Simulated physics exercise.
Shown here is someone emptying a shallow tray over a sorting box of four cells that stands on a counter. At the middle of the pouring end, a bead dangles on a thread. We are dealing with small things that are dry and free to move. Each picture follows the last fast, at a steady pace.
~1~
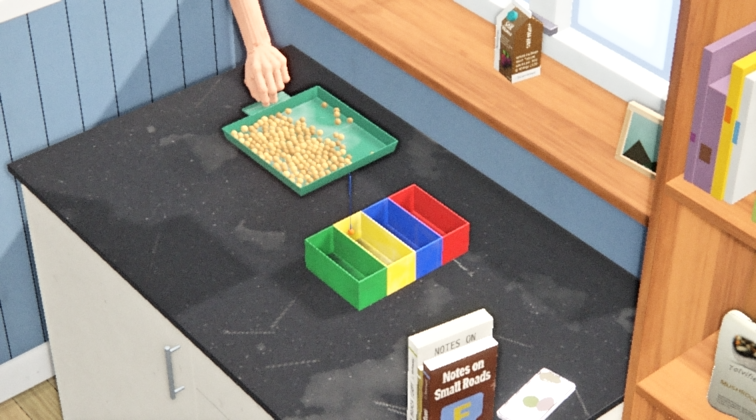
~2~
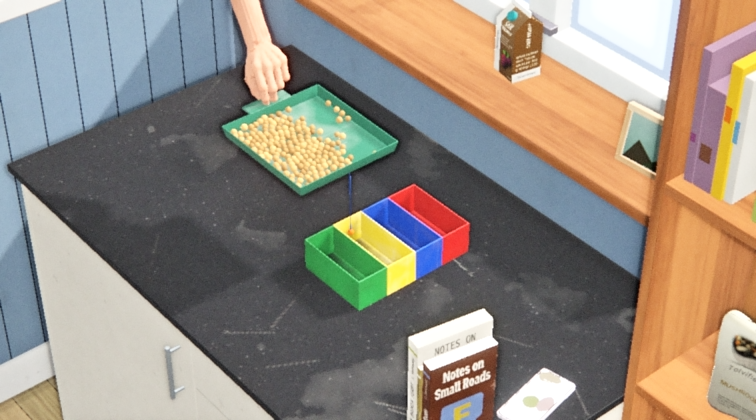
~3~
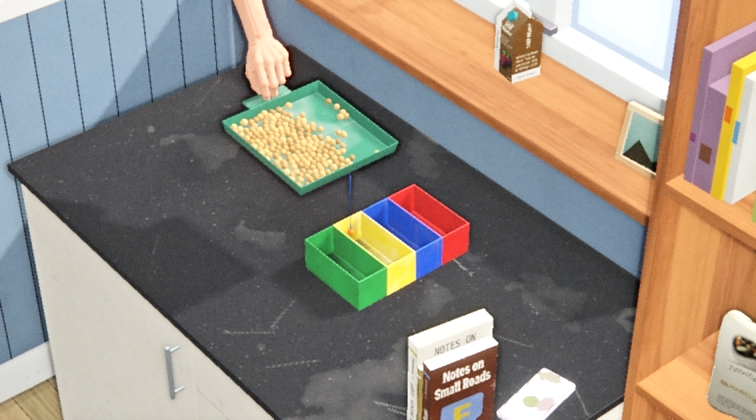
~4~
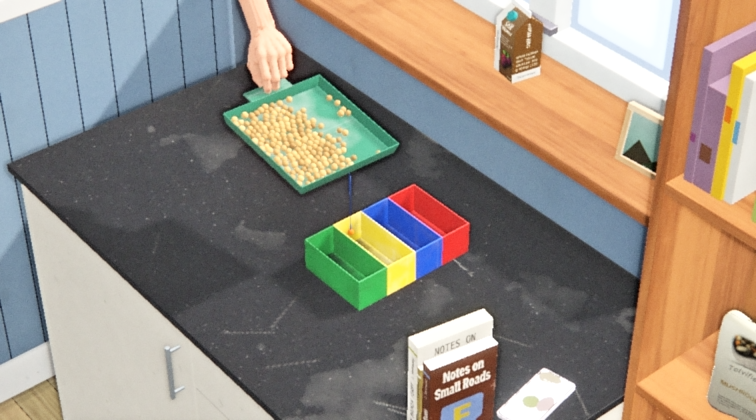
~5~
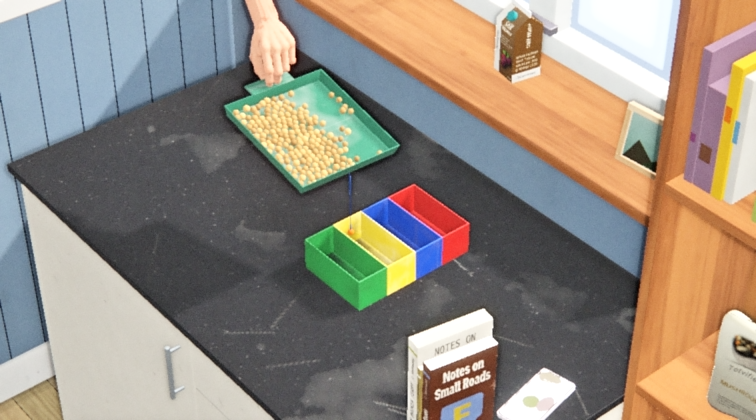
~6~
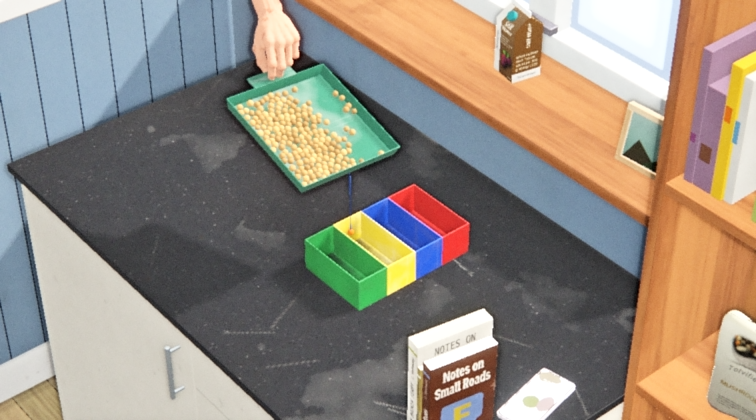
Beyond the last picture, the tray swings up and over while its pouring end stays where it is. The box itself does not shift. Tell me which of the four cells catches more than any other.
I would say the blue cell.
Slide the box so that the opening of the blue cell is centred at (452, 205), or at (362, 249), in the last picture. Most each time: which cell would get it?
Result 1: The cell in green. Result 2: The cell in red.
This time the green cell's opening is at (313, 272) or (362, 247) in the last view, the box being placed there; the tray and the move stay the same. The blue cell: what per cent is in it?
Trial 1 around 30 percent, trial 2 around 30 percent.
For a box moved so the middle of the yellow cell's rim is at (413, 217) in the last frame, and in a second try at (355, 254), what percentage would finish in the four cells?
Well, you'd get about 70 per cent and then about 90 per cent.
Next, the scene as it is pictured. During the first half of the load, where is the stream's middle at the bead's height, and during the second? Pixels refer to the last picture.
Around (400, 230) first; around (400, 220) second.
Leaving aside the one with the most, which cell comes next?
The answer would be the cell in yellow.
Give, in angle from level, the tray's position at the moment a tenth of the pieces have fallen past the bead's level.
About 75 degrees.
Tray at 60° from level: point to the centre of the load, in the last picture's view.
I'd put the middle of the pieces at roughly (356, 152).
Soon after the last picture, tray tipped steeply; nearly all on the tray; a stray few in the blue cell; a small part falling or outside the box.
A little later, tray tipped right over; a small part on the tray; about a third in the blue cell; about a quarter in the yellow cell; a small part in the green cell; a stray few in the red cell; about a quarter falling or outside the box.
Later still, tray tipped past a quarter turn; about half in the blue cell; about a quarter in the yellow cell; a small part in the green cell; a stray few in the red cell; a small part falling or outside the box.
By the end, tray tipped past a quarter turn; about half in the blue cell; about a quarter in the yellow cell; a small part in the green cell; a stray few in the red cell; a small part outside the box.
